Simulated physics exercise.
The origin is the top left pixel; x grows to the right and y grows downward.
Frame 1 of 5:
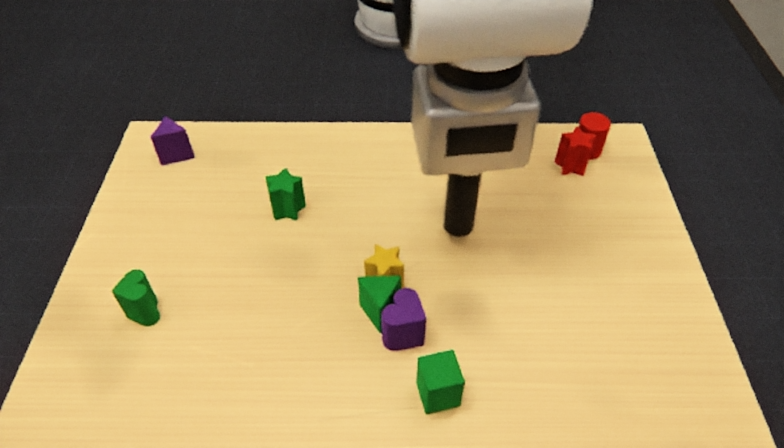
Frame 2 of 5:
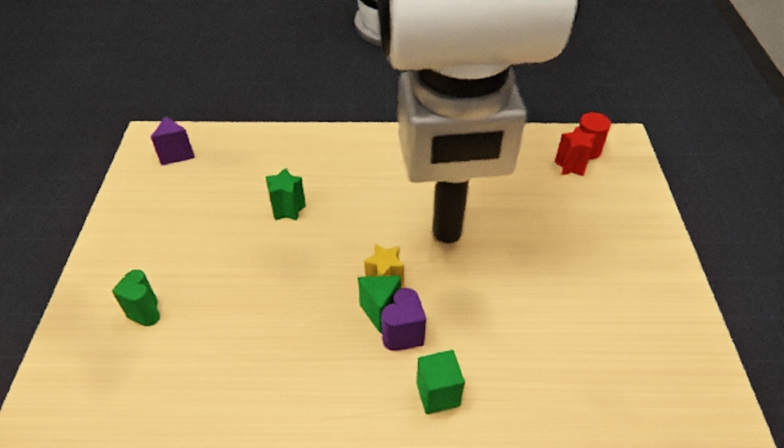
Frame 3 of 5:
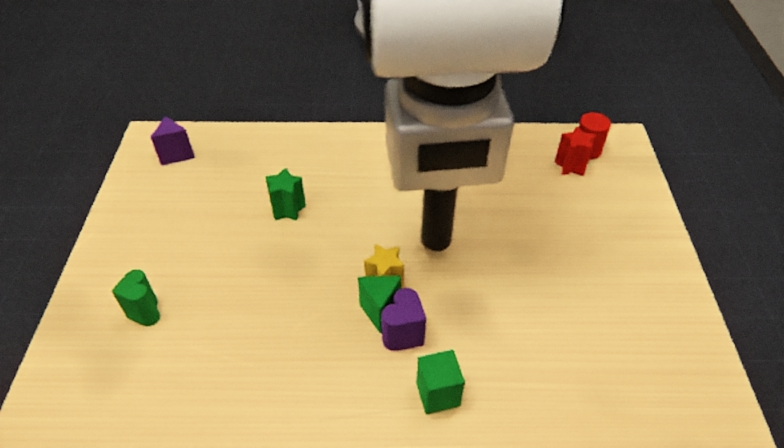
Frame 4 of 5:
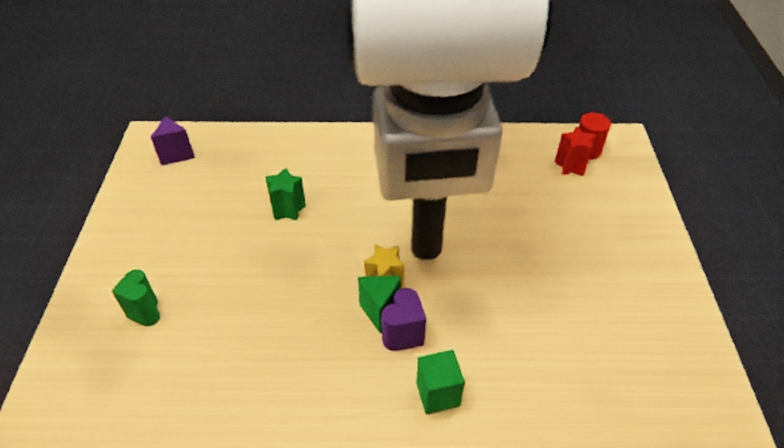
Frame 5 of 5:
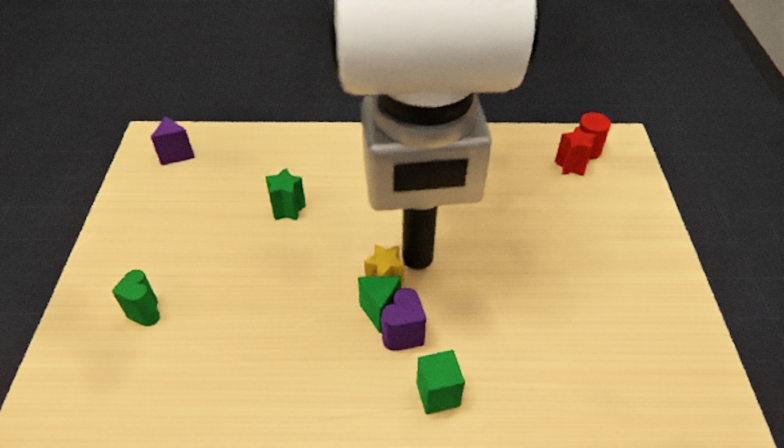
A white and grey robot arm with a black post moves slowly left and toward the viewer over a wooden table, nearing a yellow star, a green three-sided block and a purple heart-shaped block, while all the blocks stay still.
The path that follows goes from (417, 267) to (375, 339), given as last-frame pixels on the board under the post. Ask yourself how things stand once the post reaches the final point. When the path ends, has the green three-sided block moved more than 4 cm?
I'd say yes.
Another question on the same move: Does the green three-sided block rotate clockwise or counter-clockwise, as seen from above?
Rotates clockwise.
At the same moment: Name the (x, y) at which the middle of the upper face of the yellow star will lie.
It comes to (365, 268).
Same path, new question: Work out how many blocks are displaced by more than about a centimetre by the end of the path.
It looks like three or more blocks will be pushed more than about 1 cm.
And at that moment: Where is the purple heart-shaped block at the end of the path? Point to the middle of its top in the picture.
Just about (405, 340).
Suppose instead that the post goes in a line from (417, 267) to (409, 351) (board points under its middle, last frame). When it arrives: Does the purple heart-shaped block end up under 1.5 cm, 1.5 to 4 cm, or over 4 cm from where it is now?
Shift of over 4 cm.
The first path, step by step. Halfway along, post at (397, 293); green three-sided block at (372, 295), turned 15° clockwise; yellow star at (368, 266), turned 30° clockwise.
At the end, post at (375, 330); green three-sided block at (343, 323), turned 80° clockwise; yellow star at (365, 268), turned 50° clockwise; purple heart-shaped block at (405, 340), turned 60° anticlockwise; green square block still.
